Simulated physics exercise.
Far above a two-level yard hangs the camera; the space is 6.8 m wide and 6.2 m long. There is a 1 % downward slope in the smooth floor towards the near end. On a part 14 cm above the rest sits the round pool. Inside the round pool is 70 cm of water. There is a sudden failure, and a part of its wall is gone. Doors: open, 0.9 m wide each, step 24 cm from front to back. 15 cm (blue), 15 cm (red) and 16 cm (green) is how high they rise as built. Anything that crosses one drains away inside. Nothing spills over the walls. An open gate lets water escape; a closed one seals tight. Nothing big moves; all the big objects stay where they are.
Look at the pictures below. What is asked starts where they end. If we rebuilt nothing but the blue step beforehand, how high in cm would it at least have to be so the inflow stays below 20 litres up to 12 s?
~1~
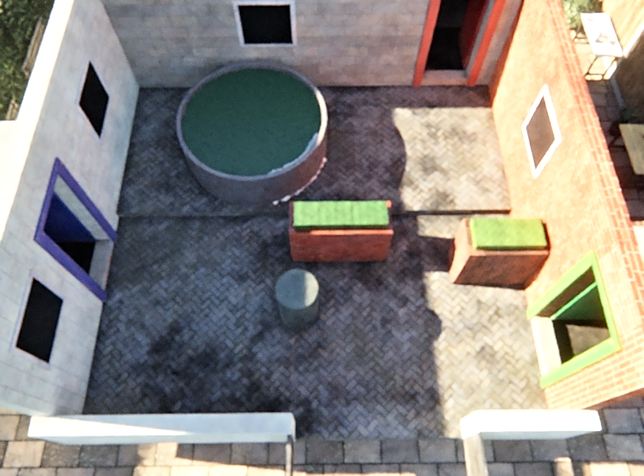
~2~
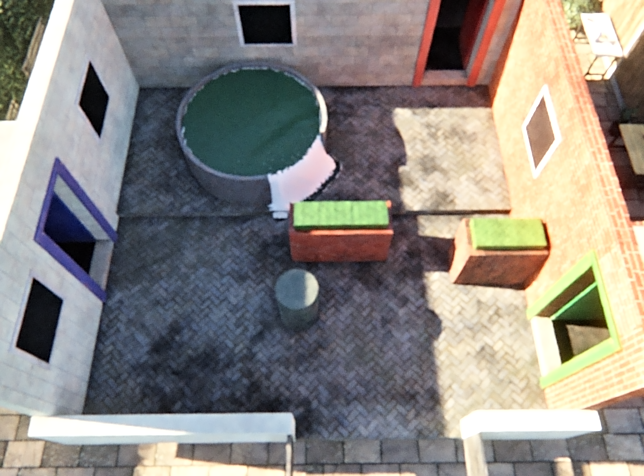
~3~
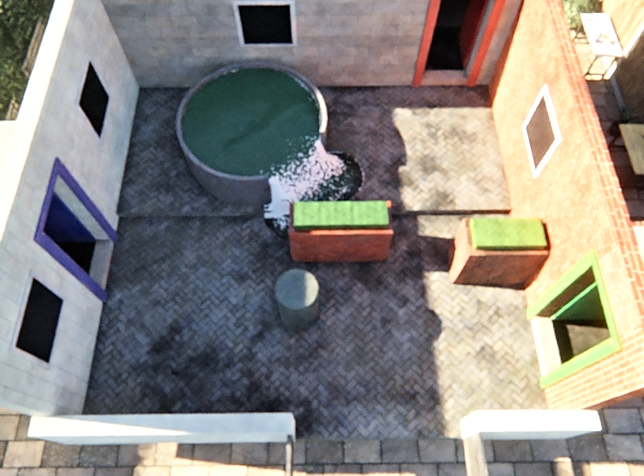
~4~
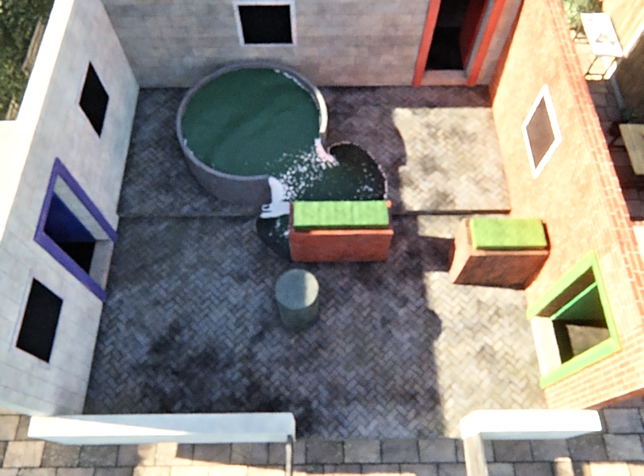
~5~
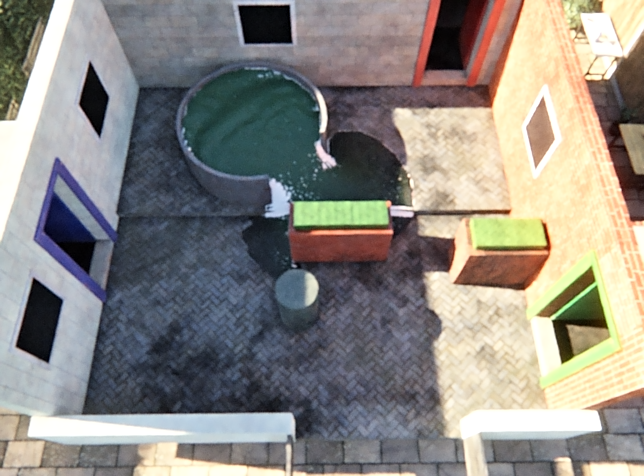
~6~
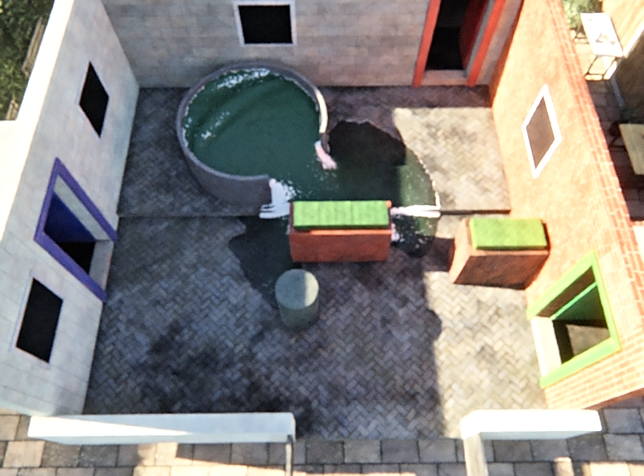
It would have to reach roughly 6.5 cm.
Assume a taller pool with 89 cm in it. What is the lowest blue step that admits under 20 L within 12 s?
Required height: Approx. 8.5 cm.
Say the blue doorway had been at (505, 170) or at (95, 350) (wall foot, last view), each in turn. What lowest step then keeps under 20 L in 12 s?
Minimums: Roughly 22 cm and 5.5 cm.
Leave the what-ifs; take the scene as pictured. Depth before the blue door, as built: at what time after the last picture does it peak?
About 2.8 seconds.
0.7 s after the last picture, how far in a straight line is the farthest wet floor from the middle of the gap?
Roughly 3.6 metres.
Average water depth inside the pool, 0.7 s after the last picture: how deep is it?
About 47 cm.
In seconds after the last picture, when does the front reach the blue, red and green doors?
Blue 2.0 s, red 2.2 s, green 1.0 s.
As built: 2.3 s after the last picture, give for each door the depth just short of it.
In cm: Blue 8, red 8, green 2.
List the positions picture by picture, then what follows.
The round pool at (252, 120) is whole and still, 70 cm deep; the blue door at (84, 240) is dry, in the first picture.
The front is at (337, 168), 0.3 m from the gap at (302, 175); 0.3 m2 of floor is wet, 70 cm left at the back, in the second picture.
The gap is at (303, 177), the front 0.8 m out at (357, 182); the back of the round pool holds 70 cm, in the third picture.
The front is at a hidden place, 1.3 m from the gap at (303, 178); 2.2 m2 of floor is wet, 70 cm left at the back, in the fourth picture.
The front is at (404, 222), 1.8 m from the gap at (303, 178); 3.6 m2 of floor is wet, 69 cm left at the back, in the fifth picture.
The gap is at (303, 178), the front 2.3 m out at (424, 247); the back of the round pool holds 63 cm; the blue door at (84, 240), 3.5 m from the gap, is still 2.4 m from the nearest water, in the sixth picture.
Then, 0.7 s after the last picture water covers 25 % of the floor, deepest (55 cm) near (317, 223); it has not reached the blue door.
Then, 2.3 s after the last picture water covers 60 % of the floor, deepest (44 cm) near (510, 249); 8 cm at the blue door, 0 litres in over its 15 cm step.
Then, 11.3 s after the last picture water covers 90 % of the floor, deepest (18 cm) near (338, 232); 7 cm at the blue door, 0 litres in over its 15 cm step.
At the blue door as built, the water peaked near 11 cm, 2.7 s after the last picture.
With a step of 5 cm, 46 litres would have come in within the 12 s; with 7 cm, 12 litres. So under 20 litres takes about 6.5 cm.
